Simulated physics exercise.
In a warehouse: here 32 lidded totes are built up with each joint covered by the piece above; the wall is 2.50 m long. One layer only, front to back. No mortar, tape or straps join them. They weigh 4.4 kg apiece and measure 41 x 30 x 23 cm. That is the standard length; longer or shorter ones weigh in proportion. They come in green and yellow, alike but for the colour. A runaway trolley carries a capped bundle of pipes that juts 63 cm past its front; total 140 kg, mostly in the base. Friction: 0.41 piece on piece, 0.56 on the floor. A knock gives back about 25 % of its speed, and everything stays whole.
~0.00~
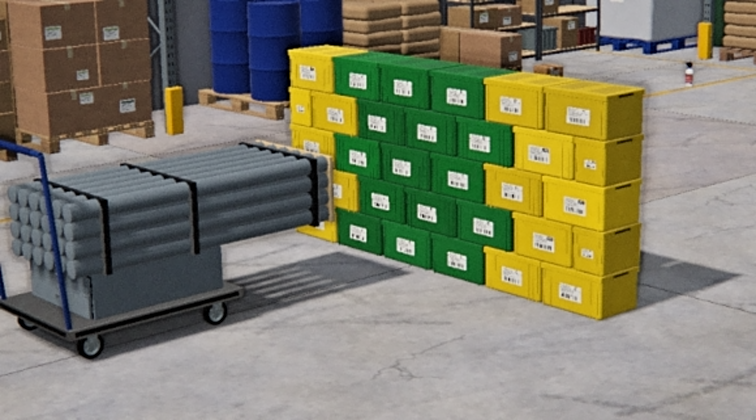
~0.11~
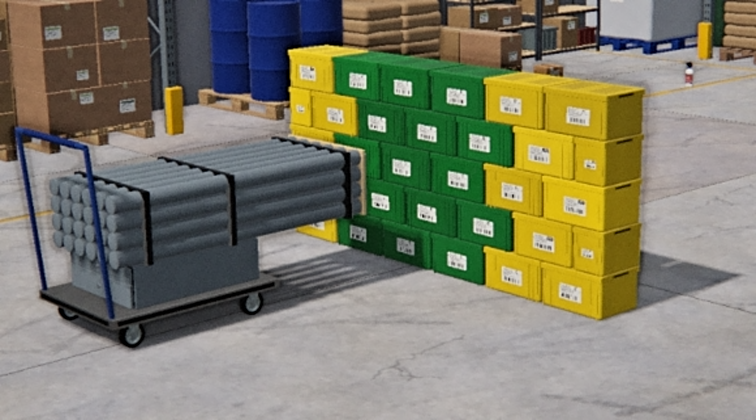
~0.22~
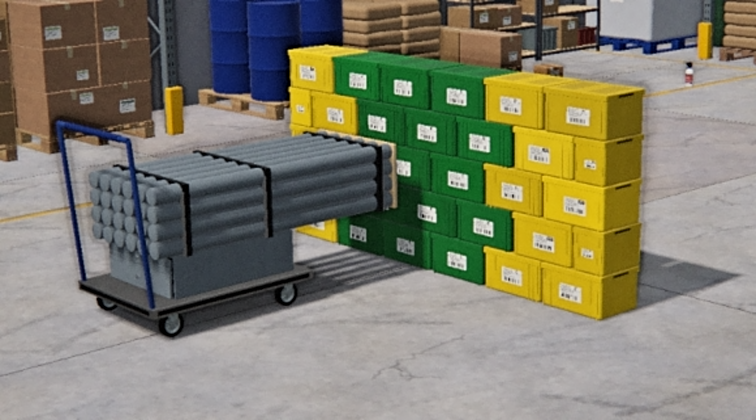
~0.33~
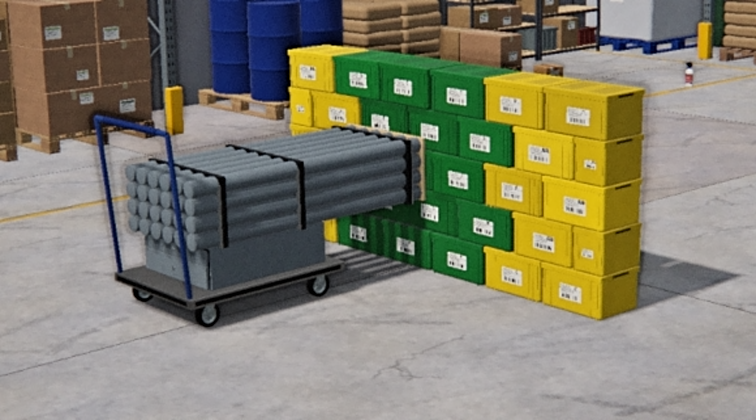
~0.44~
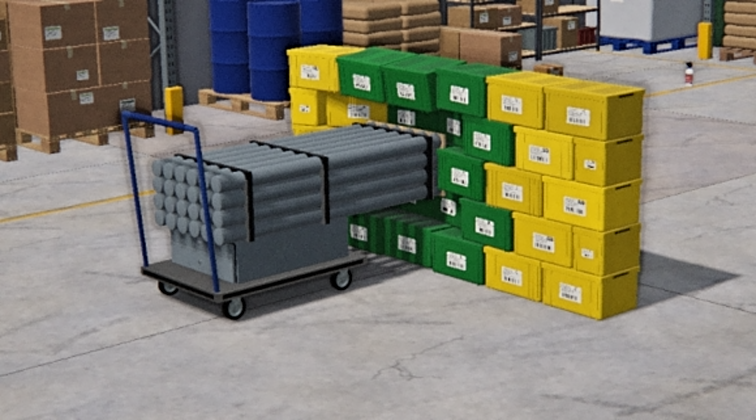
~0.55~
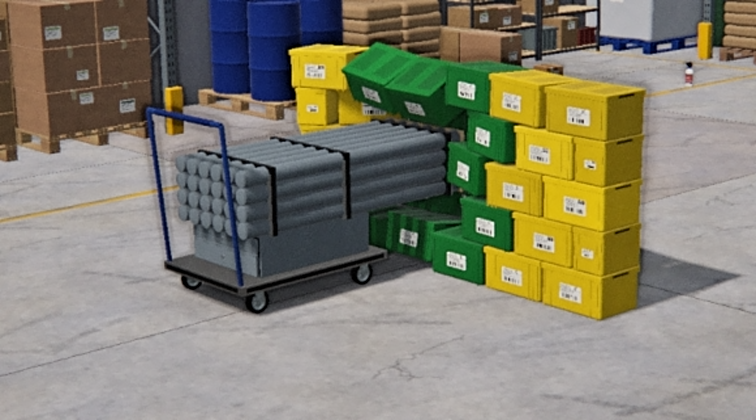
In a warehouse, a blue-handled trolley carrying a strapped bundle of grey tubes rolled right and pushed into a wall of green and yellow totes, shoving several green ones out of line and tilting some.
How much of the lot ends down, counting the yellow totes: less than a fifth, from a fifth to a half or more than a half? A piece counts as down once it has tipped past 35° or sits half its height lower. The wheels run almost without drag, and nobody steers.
The part is between a fifth and a half.
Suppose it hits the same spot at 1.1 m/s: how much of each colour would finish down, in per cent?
In that case yellow 40, green 80 per cent.
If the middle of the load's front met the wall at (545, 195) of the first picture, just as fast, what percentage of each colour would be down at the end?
Then yellow 50, green 40 per cent.
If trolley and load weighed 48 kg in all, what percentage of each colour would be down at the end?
In that case yellow 40, green 80 per cent.
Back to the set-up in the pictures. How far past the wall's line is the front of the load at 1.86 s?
Roughly 140 cm.
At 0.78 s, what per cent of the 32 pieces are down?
20 per cent by then.
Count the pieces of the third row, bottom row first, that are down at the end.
4 from that row.
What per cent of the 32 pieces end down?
Near 55 per cent.
Around 0.78 s, load 62 cm past the wall's line, still rolling; none of the 17 yellow totes down (6 of 32 in all colours); top yellow tote tipped 10°; top green tote tipped 7°.
Around 1.16 s, load 99 cm past the wall's line, still rolling; 6 of the 17 yellow totes down (17 of 32 in all colours); top yellow tote tipped 47°, 16 cm lower; top green tote tipped 39°, 19 cm lower.
Around 1.86 s, load 1.39 m past the wall's line, still rolling; 6 of the 17 yellow totes down (17 of 32 in all colours); top yellow tote on its side; top green tote on its side.
Finally (3.3 s), load 1.44 m past the wall's line, stopped; 6 of the 17 yellow totes down (17 of 32 in all colours); top yellow tote on its side; top green tote 92 cm lower. That is 35 per cent. Seen by the last camera, middles, top yellow tote near (526, 162), top green tote near (719, 186).
